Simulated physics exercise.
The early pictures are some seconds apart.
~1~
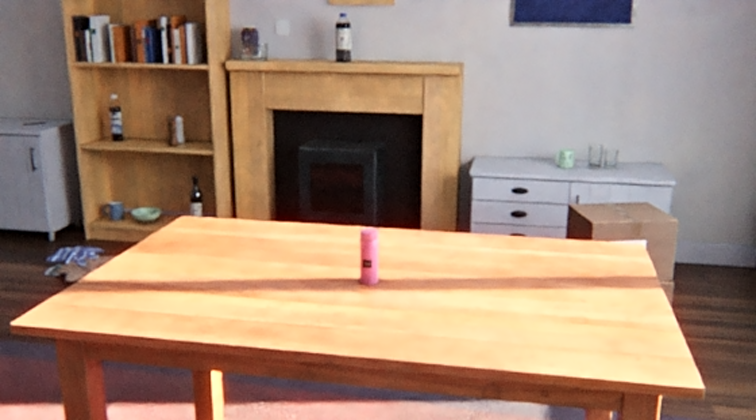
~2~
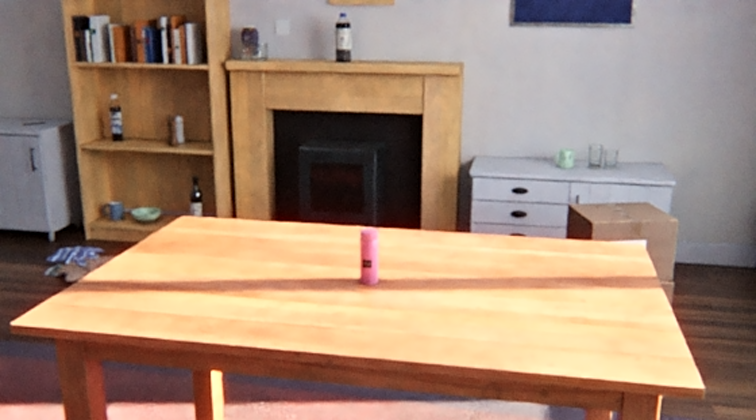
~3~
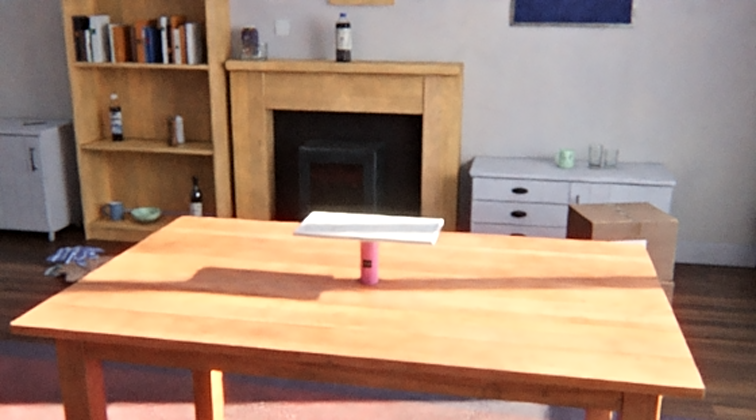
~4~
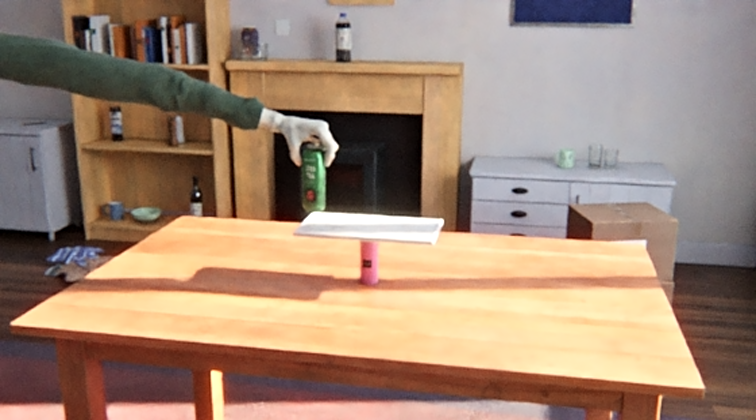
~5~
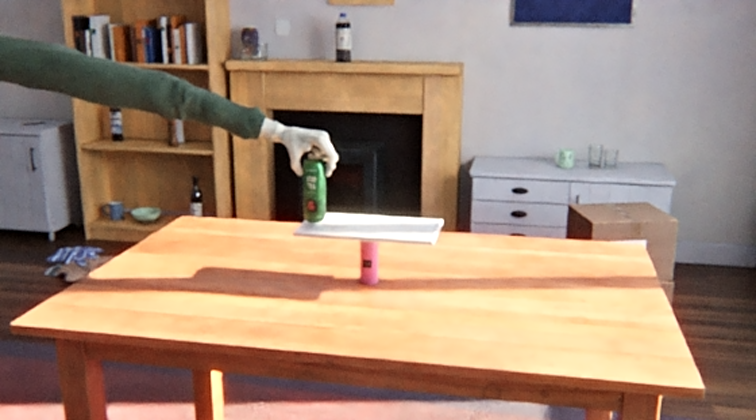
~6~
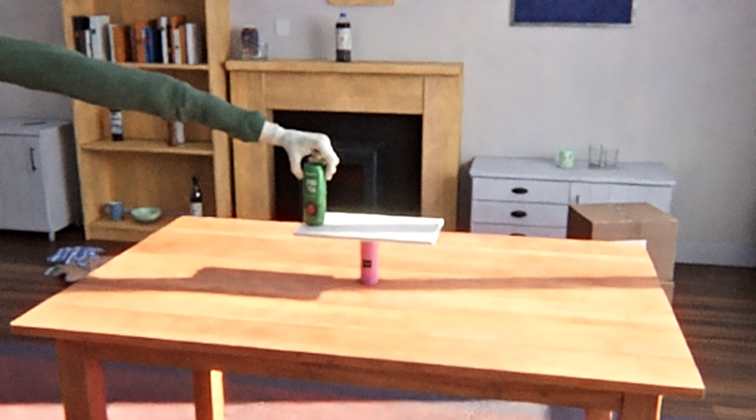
On a wooden table, a white lid appears atop a pink cylinder, then a hand lowers a green can onto it.
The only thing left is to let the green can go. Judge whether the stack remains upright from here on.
It does not remain upright.
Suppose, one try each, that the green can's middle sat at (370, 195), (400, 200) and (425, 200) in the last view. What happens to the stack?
Outcomes in order: Stands, then falls, then falls.
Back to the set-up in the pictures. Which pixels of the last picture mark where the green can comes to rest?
Near (260, 268).
Then, 0.40 s later than the last frame, green can now fallen; white lid tilted by 52°.
Then, 0.60 s later than the last frame, white lid now fallen; pink shaker tilted by 60°.
When it is over, fallen, white lid, pink shaker and green can. End places, in pixels of the last picture, green can near (260, 268). The stack gives way.
